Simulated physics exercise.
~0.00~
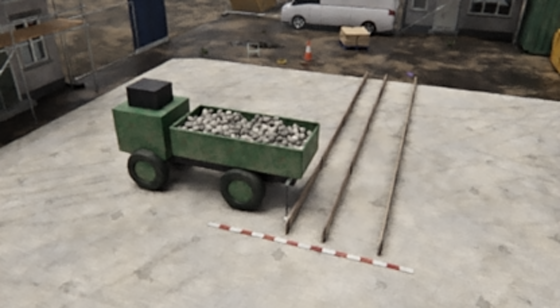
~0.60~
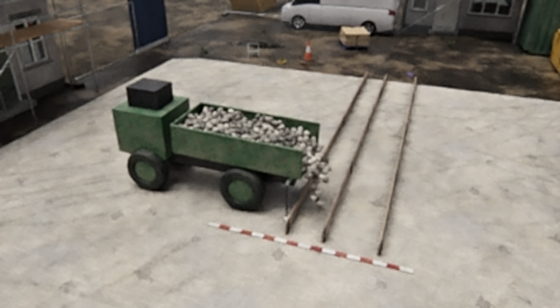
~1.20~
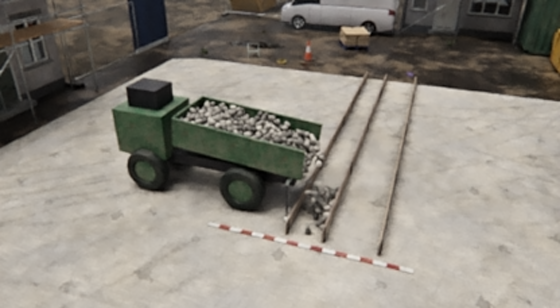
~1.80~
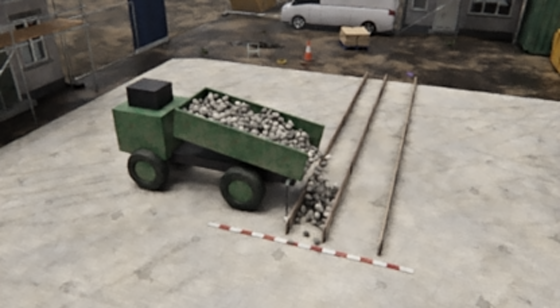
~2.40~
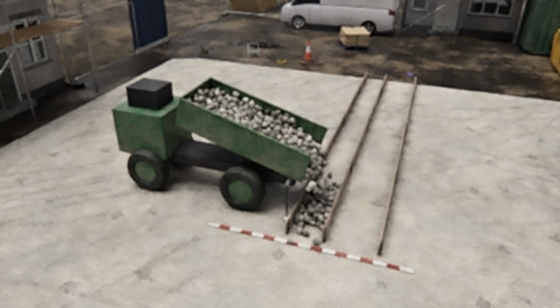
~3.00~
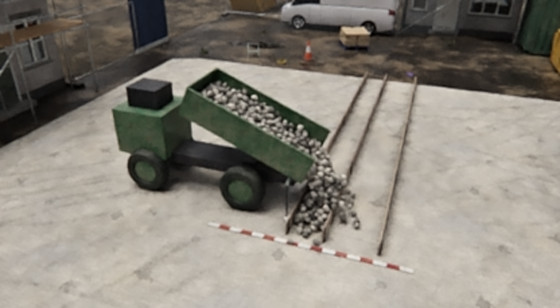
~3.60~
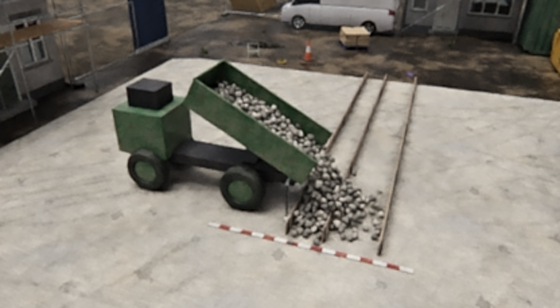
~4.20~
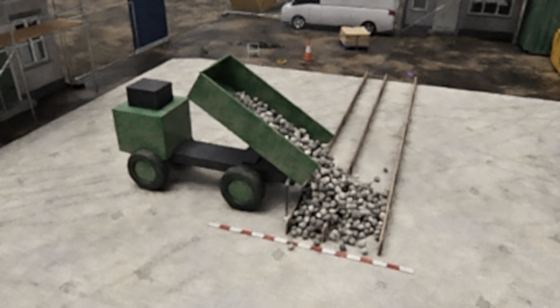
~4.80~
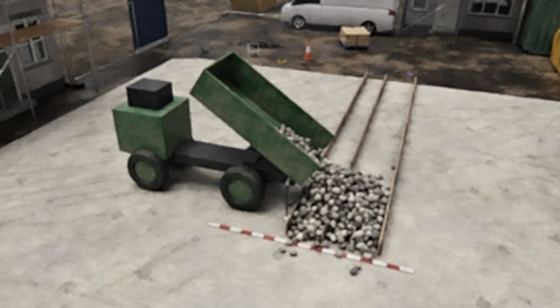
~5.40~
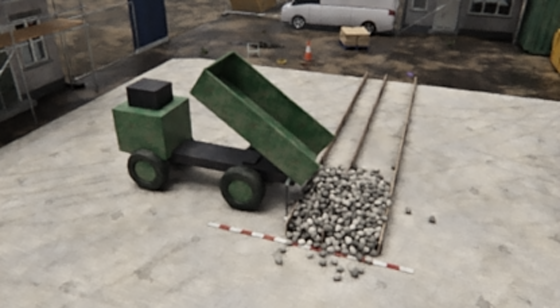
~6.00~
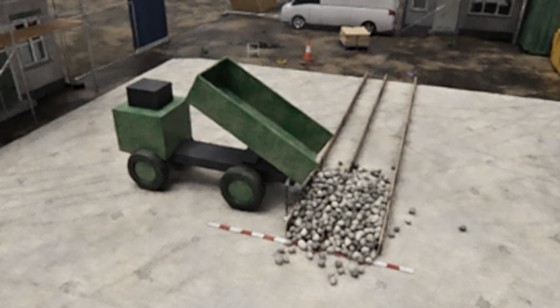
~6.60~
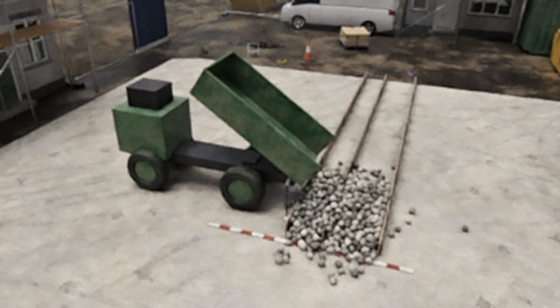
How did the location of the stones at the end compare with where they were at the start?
At the start the stones were all in the truck's green body, but by the end they lay on the ground to the right of it, mostly heaped between the boards with a few scattered around.
